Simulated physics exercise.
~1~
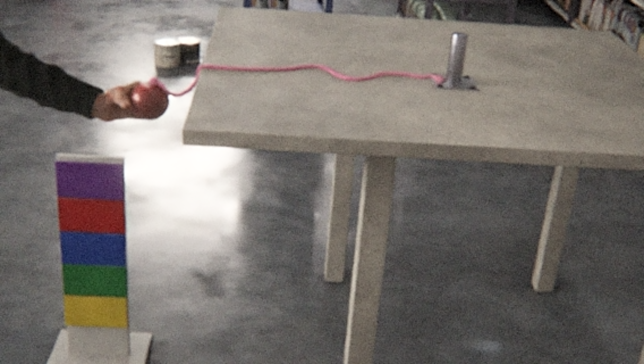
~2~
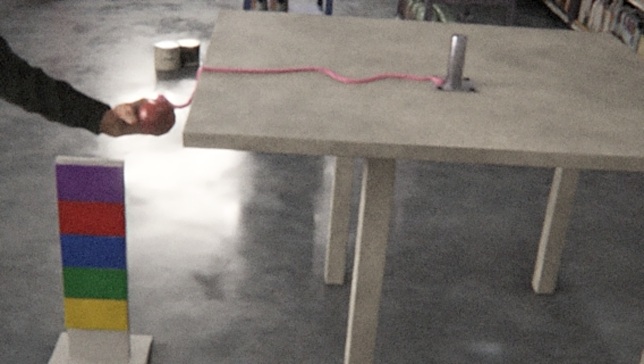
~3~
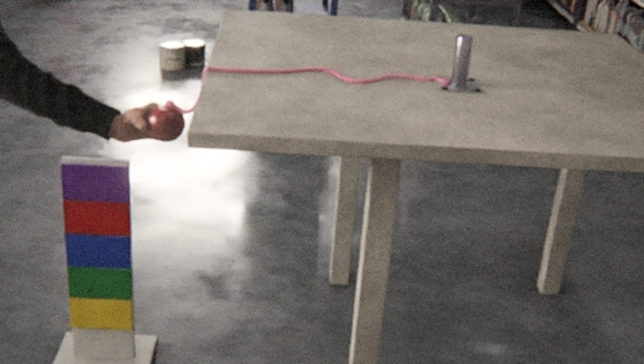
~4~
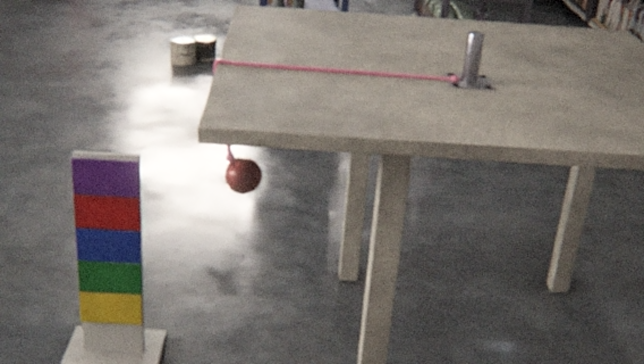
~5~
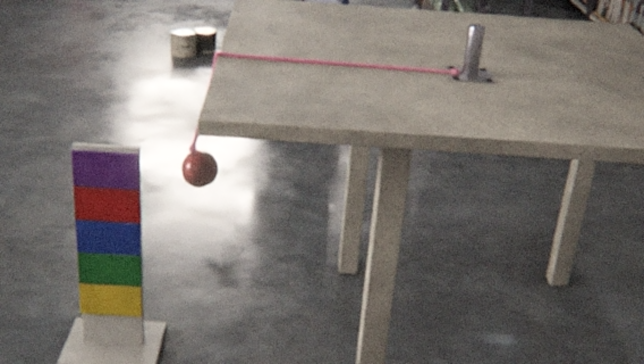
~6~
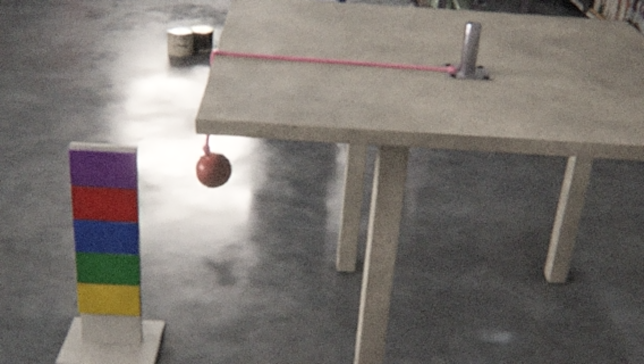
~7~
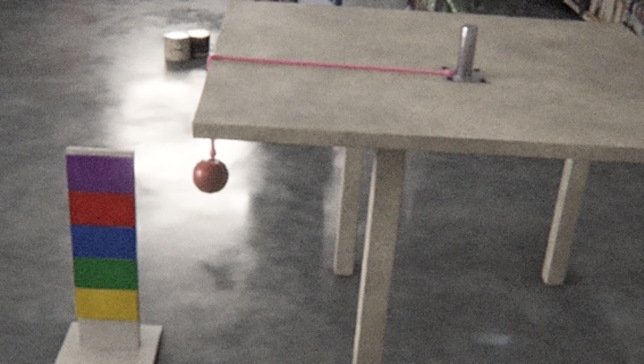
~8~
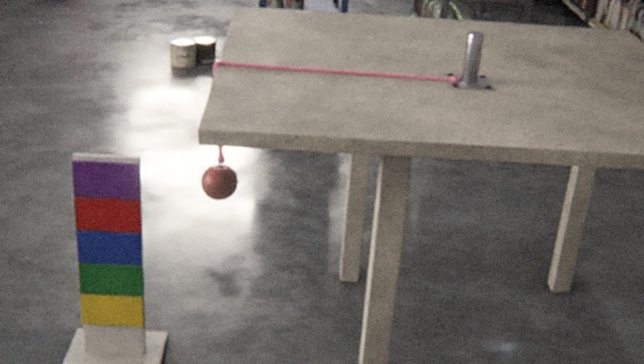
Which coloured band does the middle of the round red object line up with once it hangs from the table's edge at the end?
Its middle ends up level with the purple band, the top one on the coloured board.
